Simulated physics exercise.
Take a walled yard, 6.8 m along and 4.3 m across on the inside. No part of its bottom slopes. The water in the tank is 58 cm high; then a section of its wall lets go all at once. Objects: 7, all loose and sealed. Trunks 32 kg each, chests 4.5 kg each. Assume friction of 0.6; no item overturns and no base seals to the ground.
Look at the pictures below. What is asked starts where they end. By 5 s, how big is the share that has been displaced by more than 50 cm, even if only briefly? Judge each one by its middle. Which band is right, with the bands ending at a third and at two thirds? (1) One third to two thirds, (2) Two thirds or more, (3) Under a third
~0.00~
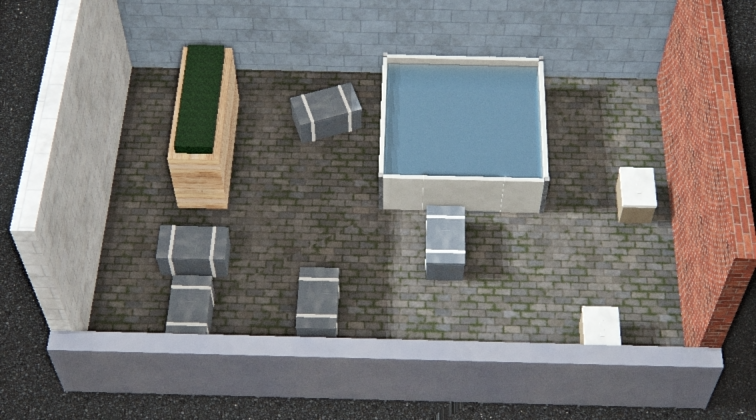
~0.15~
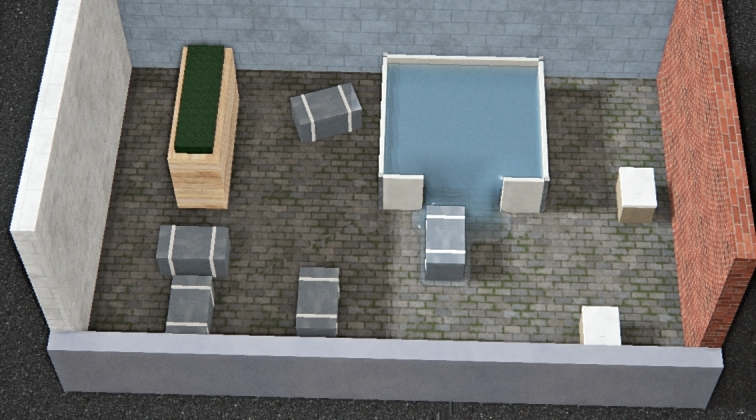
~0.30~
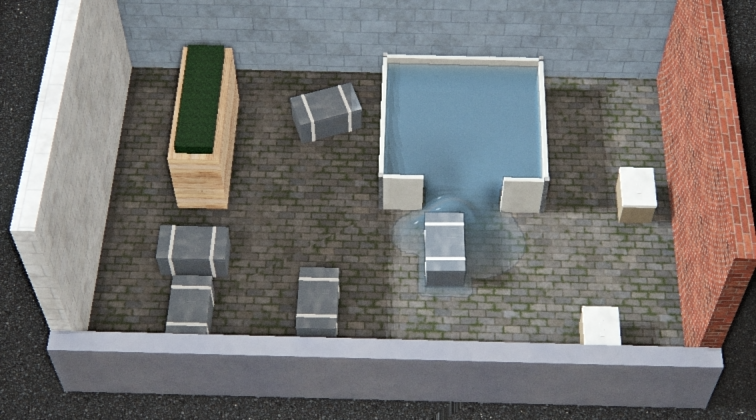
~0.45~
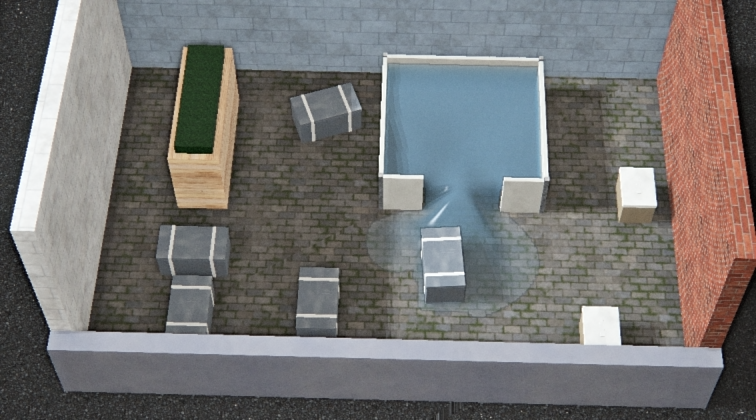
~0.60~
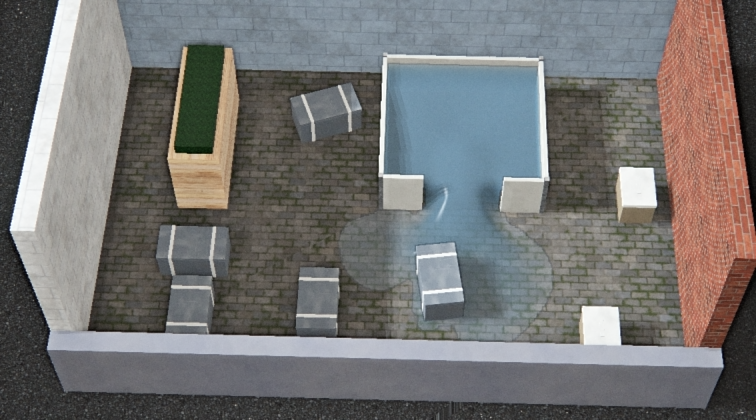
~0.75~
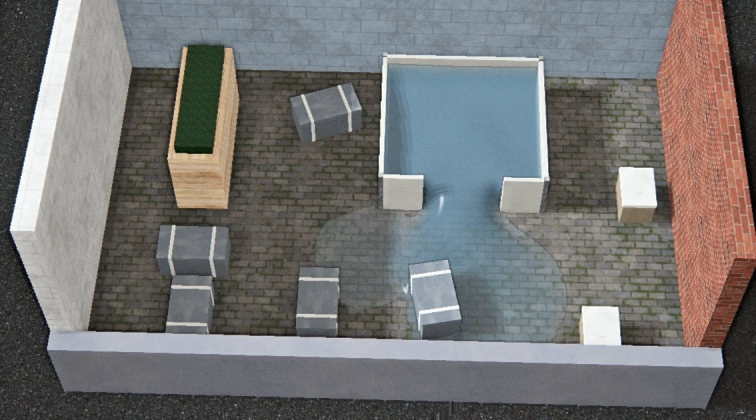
The answer is 2.
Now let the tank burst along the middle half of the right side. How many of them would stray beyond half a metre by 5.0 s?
Count: 2.
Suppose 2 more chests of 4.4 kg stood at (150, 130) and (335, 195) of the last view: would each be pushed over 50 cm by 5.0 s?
First falls shy, then falls shy.
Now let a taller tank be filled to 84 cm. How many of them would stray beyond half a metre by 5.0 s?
6.
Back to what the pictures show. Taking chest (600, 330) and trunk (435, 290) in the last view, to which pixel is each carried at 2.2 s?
They end up about (669, 287) and (361, 310) in the last view.
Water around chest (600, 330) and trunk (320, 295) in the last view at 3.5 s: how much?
I'd put it at 3 cm and 8 cm respectively.
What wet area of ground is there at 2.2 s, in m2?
13 m2.
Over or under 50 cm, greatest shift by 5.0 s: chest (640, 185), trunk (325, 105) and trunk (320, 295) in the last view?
Beyond the mark, within the mark, beyond the mark.
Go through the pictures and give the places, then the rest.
A trunk at (446, 234), on the bottom; a trunk at (189, 306), on the bottom; water covers 3.4 m2; 0 of 7 have shifted, in the first frame.
A trunk at (446, 234), on the bottom; a trunk at (189, 306) rests on the ground; 3.9 m2 under water; 0 of 7 have shifted, in the second frame.
A trunk at (445, 241), on the bottom, 10 cm from its start; a trunk at (189, 306), on the bottom; water covers 4.4 m2; 1 of 7 have shifted, in the third frame.
A trunk at (443, 257) rests on the ground, 31 cm from its start; a trunk at (189, 306) rests on the ground; 5.2 m2 under water; 1 of 7 have shifted, in the fourth frame.
A trunk at (440, 273) rests on the ground, 54 cm from its start; a trunk at (189, 306) rests on the ground; 6.3 m2 under water; 1 of 7 have shifted, in the fifth frame.
A trunk at (435, 292), on the bottom, 79 cm from its start; a trunk at (189, 306) rests on the ground; water covers 7.6 m2; 1 of 7 have shifted, in the sixth frame.
After 1.1 s 1 of 7 are over 50 cm from their spots; 0 afloat.
After 2.2 s 3 of 7 are over 50 cm from their spots; 1 afloat.
After 3.5 s 5 of 7 are over 50 cm from their spots; 1 afloat.
After 5.0 s 5 of 7 are over 50 cm from their spots, and 5 have been at some point; 2 afloat.
